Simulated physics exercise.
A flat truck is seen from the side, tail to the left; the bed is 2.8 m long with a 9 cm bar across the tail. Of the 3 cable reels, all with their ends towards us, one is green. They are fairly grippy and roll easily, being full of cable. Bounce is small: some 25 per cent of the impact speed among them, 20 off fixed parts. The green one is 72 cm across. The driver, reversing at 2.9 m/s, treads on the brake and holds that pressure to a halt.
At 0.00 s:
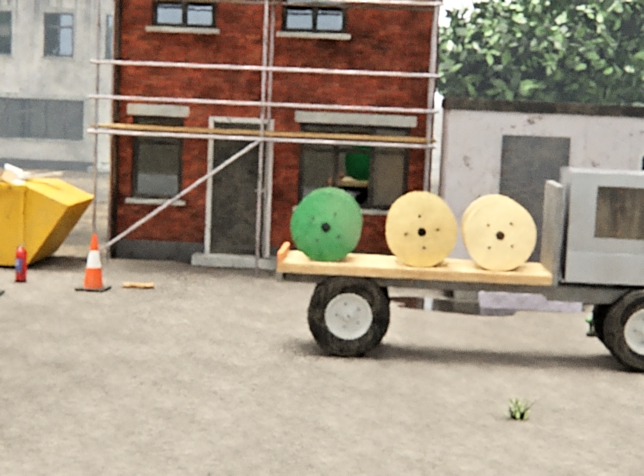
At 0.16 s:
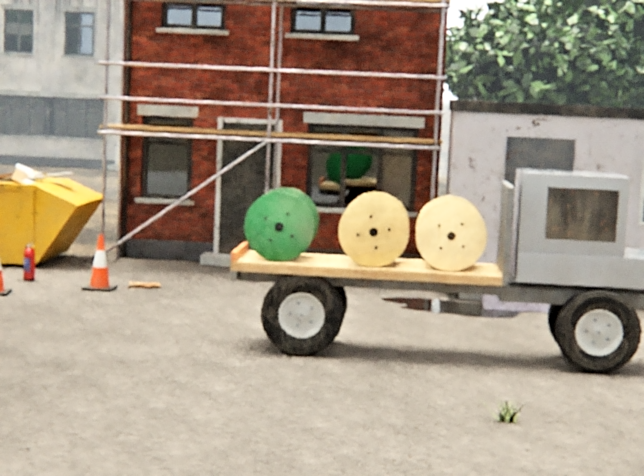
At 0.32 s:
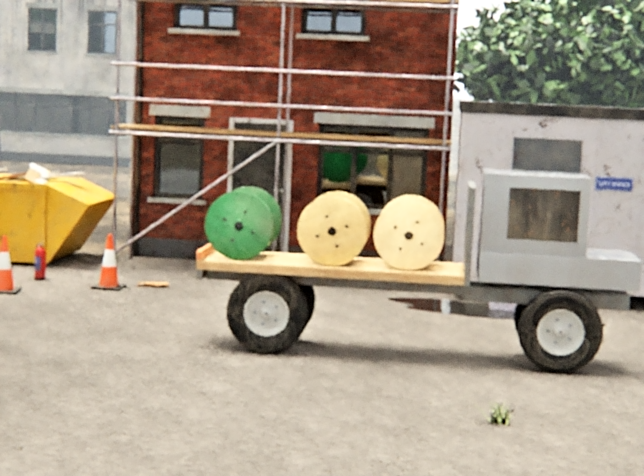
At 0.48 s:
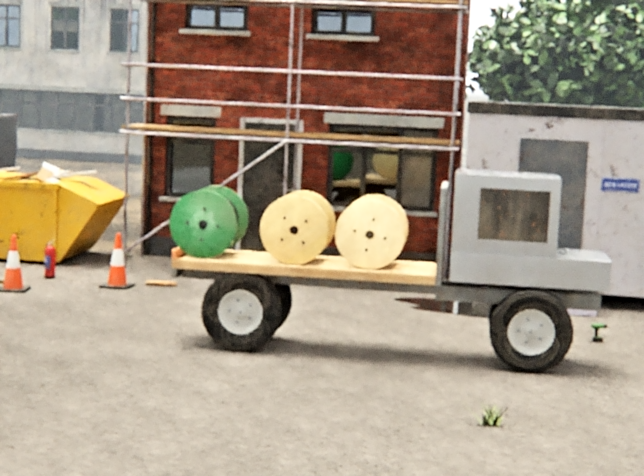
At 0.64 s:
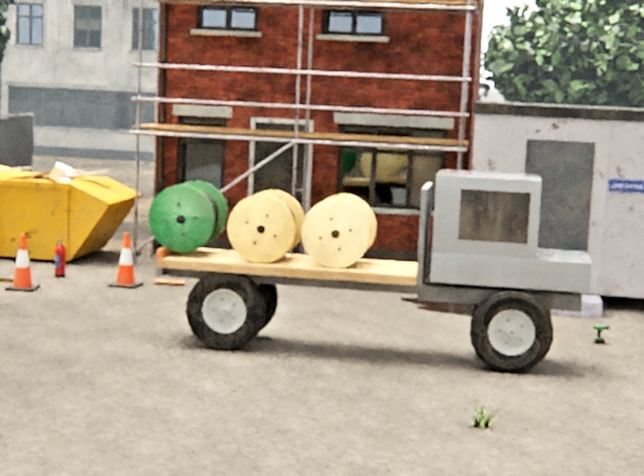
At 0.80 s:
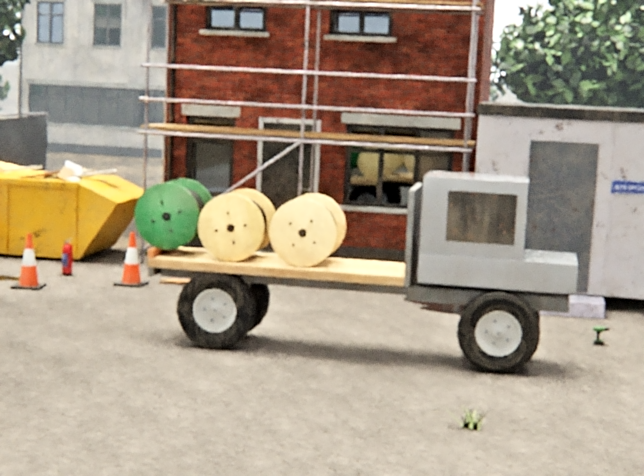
A flat truck backed left past a brick building with scaffolding, slowing down, while the green cable reel and two pale ones on its bed rolled toward the tail, the green one reaching the end.
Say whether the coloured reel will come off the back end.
Green drops off the end.
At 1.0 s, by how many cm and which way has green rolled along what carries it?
Green 50 left.
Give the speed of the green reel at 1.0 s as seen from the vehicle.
Near 0.8 m/s.
By 1.0 s, green is on the bed, 5 cm from the bar, rolling towards it; 0 of 3 are off.
By 1.1 s, green is going over the tail; 1 of 3 is off.
By 1.3 s, green is going over the tail; 1 of 3 is off.
Finally (2.9 s), green is off the end; 1 of 3 is off.
